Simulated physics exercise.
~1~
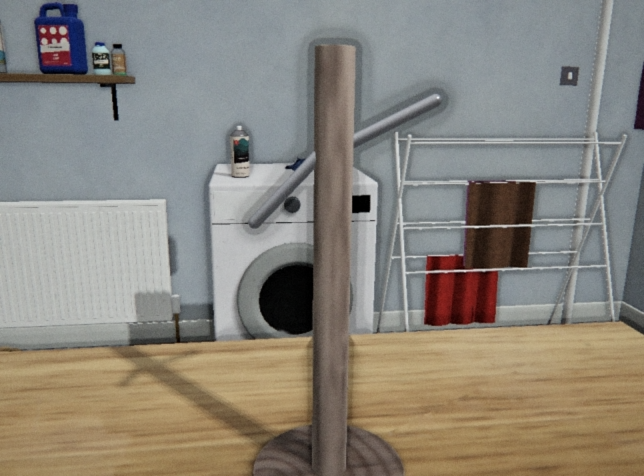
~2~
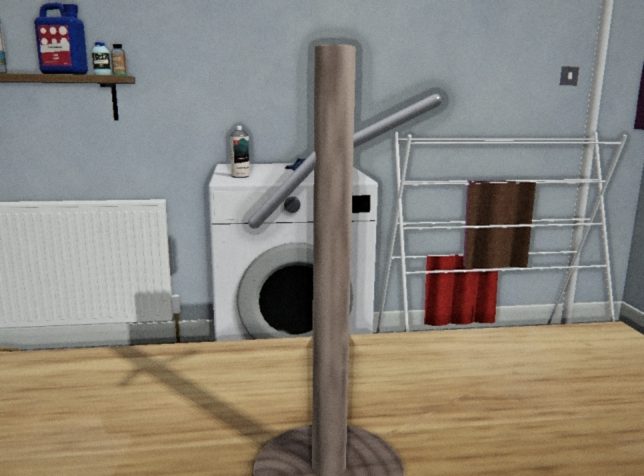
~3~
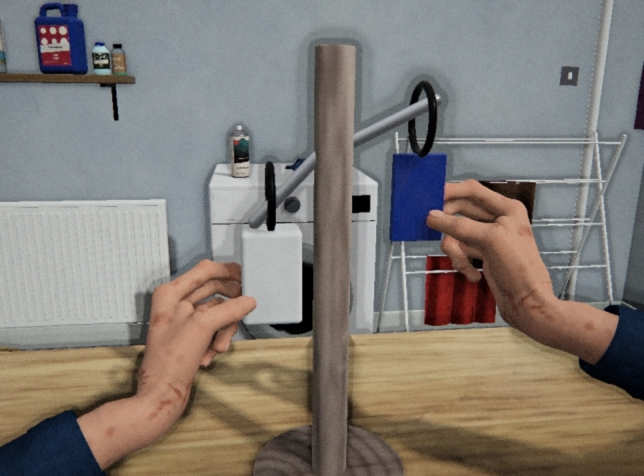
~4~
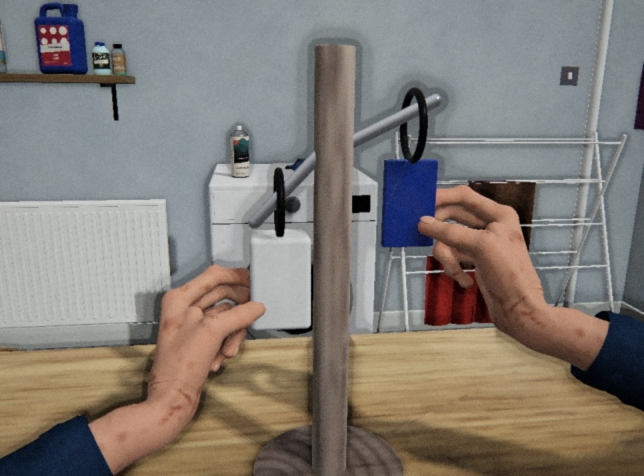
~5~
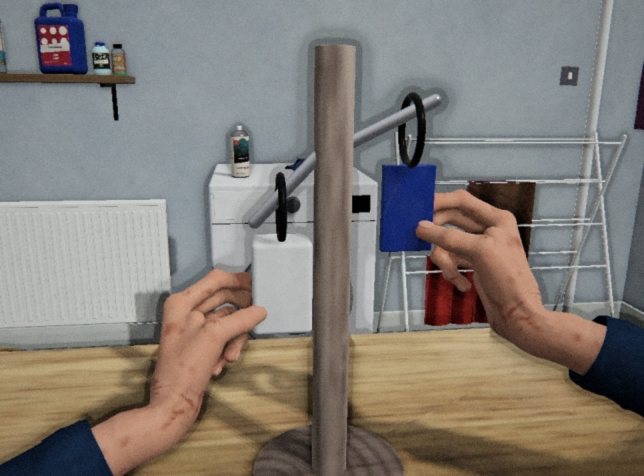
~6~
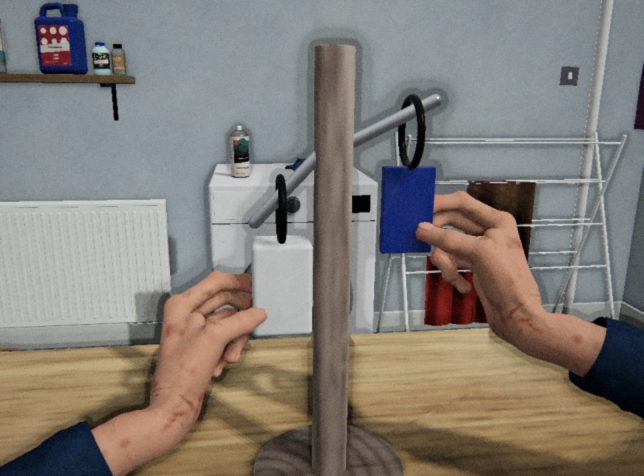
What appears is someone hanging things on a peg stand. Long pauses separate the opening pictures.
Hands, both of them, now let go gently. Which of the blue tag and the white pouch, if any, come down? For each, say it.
The blue tag does not come down. The white pouch comes down.
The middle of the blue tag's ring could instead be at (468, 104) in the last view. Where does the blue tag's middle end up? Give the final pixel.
It finishes near (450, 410).
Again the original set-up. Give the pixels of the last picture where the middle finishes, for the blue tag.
Its middle settles near (379, 198) in the last picture.
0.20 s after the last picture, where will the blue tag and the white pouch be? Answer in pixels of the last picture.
You'll find the blue tag at (379, 198) and the white pouch at (241, 362).
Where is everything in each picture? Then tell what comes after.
The first frame shows peg stand (342, 285).
The second frame shows peg stand (342, 285).
The third frame shows still on the way; blue tag (420, 163); peg stand (342, 285).
The fourth frame shows still on the way; white pouch (280, 248); peg stand (342, 285).
The fifth frame shows still on the way; blue tag (409, 174); peg stand (342, 285).
The sixth frame shows in place, still held; blue tag (409, 176); white pouch (281, 254); peg stand (342, 285).
Then, 0.20 s on from there, blue tag turned 17° from its first pose near (379, 198); white pouch on its way down near (241, 362).
In the end, the blue tag stays on its peg, near (379, 198); the white pouch falls off.
